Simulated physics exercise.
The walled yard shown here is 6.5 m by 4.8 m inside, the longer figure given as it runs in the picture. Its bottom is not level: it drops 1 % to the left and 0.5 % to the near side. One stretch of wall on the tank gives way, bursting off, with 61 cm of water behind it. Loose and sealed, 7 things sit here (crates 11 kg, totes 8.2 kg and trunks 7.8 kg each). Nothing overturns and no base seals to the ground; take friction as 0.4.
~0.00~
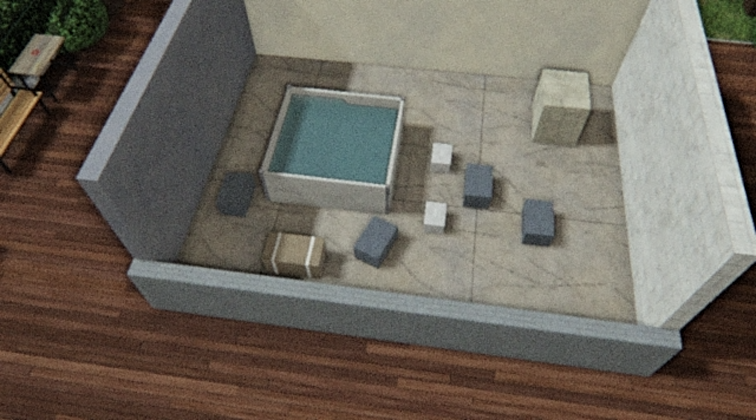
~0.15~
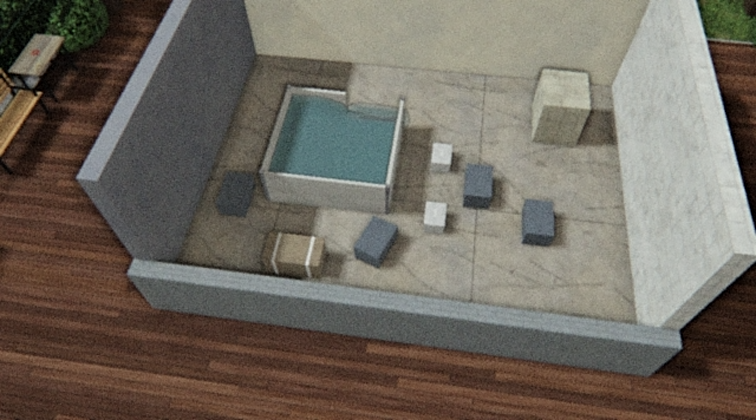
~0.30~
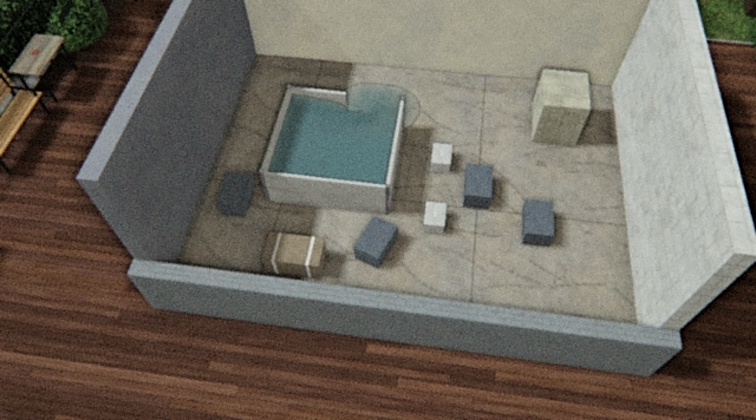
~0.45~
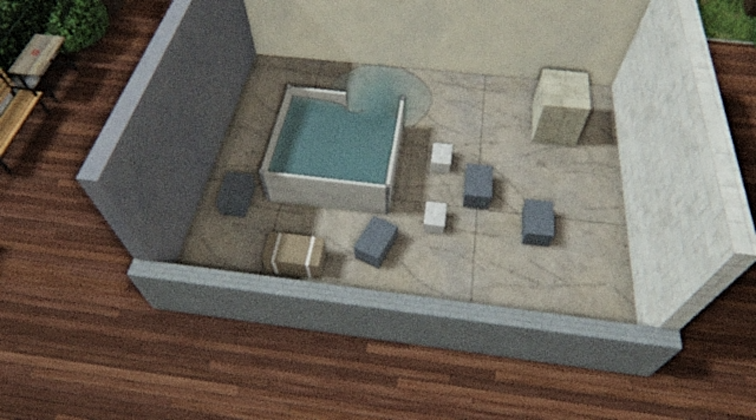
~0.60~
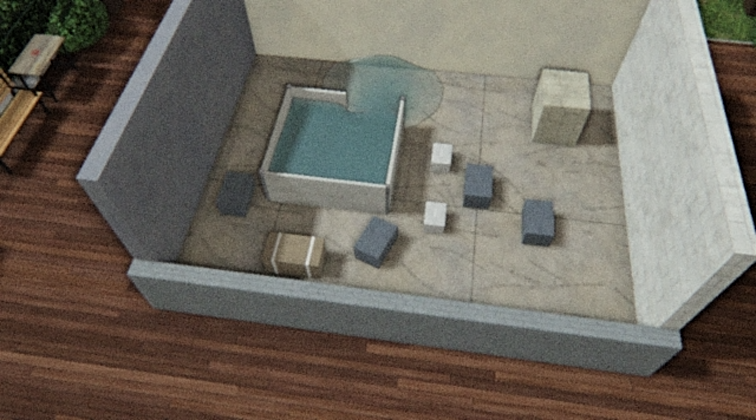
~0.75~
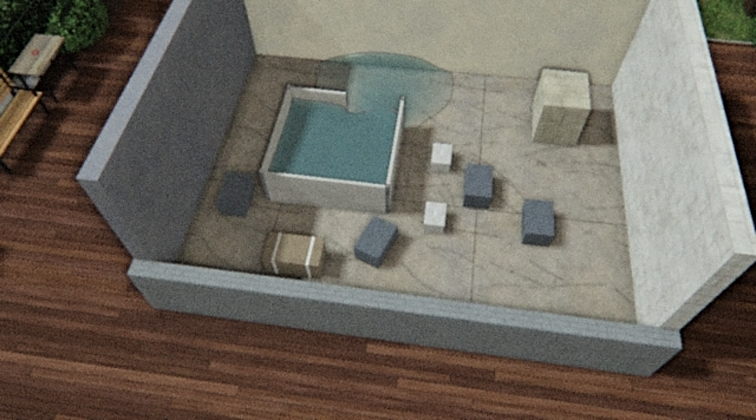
We see a walled yard with a square water tank and scattered boxes; a piece of the tank's far wall gives way near its right corner, and a shallow sheet of water spreads over the floor behind while the boxes stay still.
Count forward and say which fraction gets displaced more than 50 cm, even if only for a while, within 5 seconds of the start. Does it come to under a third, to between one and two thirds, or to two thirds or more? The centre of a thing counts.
Looks like the portion will come out lower than a third.
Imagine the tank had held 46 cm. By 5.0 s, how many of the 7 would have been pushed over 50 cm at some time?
I count 0 of them in that case.
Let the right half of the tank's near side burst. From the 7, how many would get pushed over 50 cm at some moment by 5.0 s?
Count: 4.
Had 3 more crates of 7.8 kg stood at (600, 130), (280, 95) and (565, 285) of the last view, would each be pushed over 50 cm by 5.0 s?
The first comes out beyond the limit, the second beyond the limit, the third within the limit.
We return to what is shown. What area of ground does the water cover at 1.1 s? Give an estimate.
I'd estimate close to 6.5 m2.
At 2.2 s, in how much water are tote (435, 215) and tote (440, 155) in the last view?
Roughly 0 and 0 cm.
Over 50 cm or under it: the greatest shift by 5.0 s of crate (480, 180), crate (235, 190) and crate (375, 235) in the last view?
Listed in sequence: Lower; higher; lower for the last.
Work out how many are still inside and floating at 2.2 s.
At that time, 0.
After 1.1 s 0 of 7 are over 50 cm from their spots; 0 afloat.
After 2.2 s 0 of 7 are over 50 cm from their spots; 0 afloat.
After 3.5 s 0 of 7 are over 50 cm from their spots; 0 afloat.
After 5.0 s 1 of 7 are over 50 cm from their spots, and 1 have been at some point; 1 afloat.
